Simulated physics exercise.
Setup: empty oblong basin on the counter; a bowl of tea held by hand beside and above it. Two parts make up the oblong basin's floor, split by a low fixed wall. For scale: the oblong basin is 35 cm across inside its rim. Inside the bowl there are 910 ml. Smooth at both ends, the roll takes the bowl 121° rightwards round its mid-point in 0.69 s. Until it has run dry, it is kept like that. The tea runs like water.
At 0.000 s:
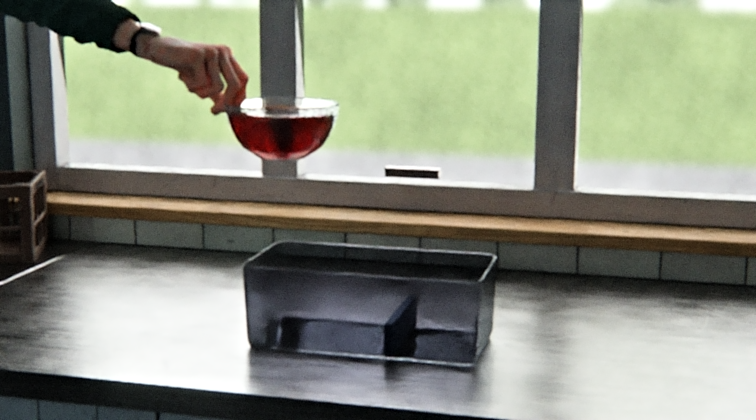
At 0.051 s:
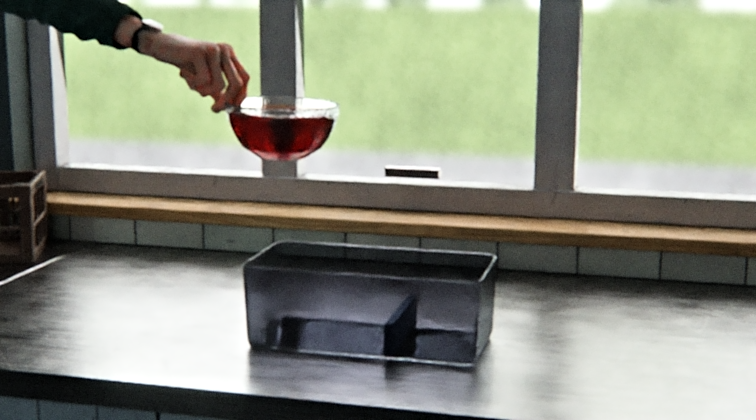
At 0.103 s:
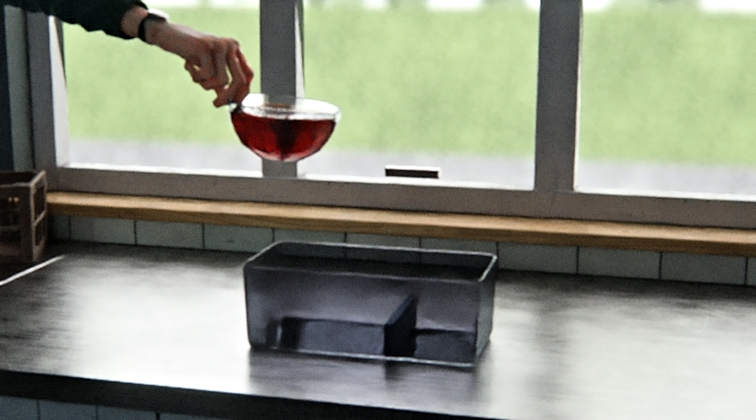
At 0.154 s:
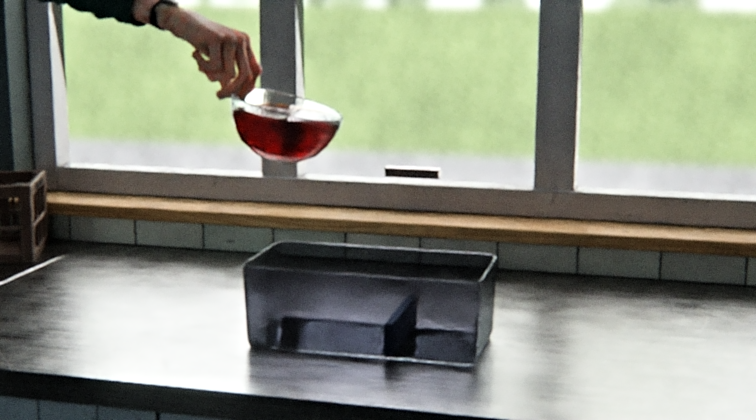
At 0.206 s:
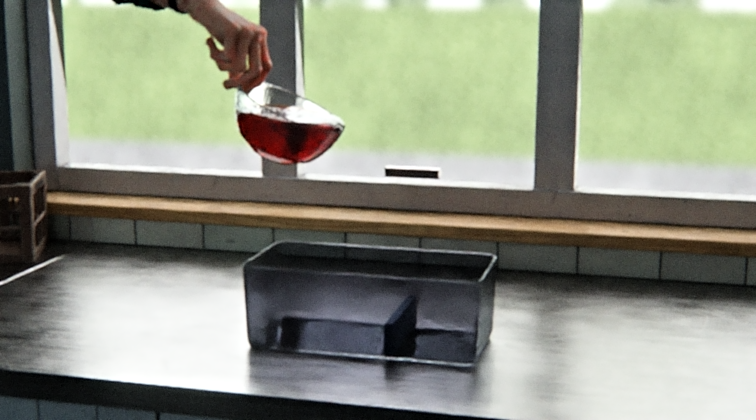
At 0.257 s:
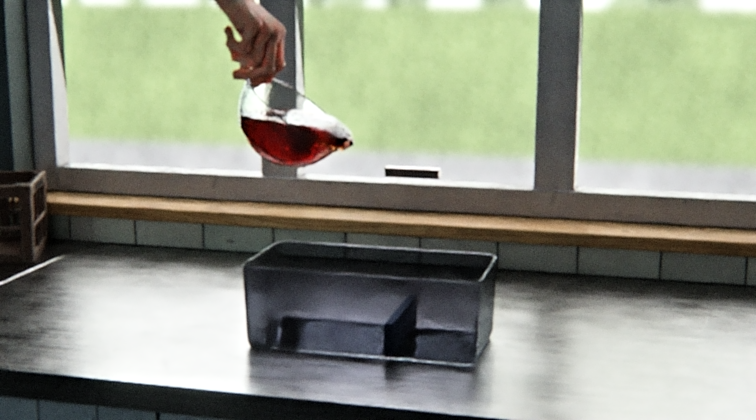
On a dark counter by a window, an empty oblong basin sat still while a hand above it slowly tilted a glass bowl of red tea rightwards, until the tea reached the lip.
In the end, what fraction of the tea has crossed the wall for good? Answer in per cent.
In the end about 16 per cent has crossed for good.
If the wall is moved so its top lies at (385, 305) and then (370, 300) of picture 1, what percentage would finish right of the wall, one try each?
I'd put it at about 40 per cent for the first and about 60 per cent for the second.
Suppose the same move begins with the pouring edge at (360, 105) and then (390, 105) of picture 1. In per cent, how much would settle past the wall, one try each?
Result: 40 per cent, then 65 per cent.
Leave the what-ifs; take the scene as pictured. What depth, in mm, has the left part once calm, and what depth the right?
I'd expect close to 20 mm on the left and close to 8 mm on the right.
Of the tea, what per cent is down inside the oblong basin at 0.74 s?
Roughly 92 percent of it.
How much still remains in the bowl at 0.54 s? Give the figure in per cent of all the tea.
I'd estimate some 5 % remains.
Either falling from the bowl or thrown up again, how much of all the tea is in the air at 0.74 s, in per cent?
I'd put it at about 8 per cent of the liquid.
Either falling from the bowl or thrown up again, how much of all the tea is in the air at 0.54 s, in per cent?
Around 42 in a hundred.
By 0.54 s the tilt is 107° and 5 per cent is still to pour, 44 is left of the wall and 10 right of it.
By 0.74 s the tilt is 121° and 0 per cent is still to pour, 81 is left of the wall and 12 right of it.
By 0.96 s the tilt is 121° and 0 per cent is still to pour, 79 is left of the wall and 15 right of it.
By 1.19 s the tilt is 121° and 0 per cent is still to pour, 79 is left of the wall and 16 right of it.
At rest 79 per cent lies left of the wall, 16 right of it and 6 outside.
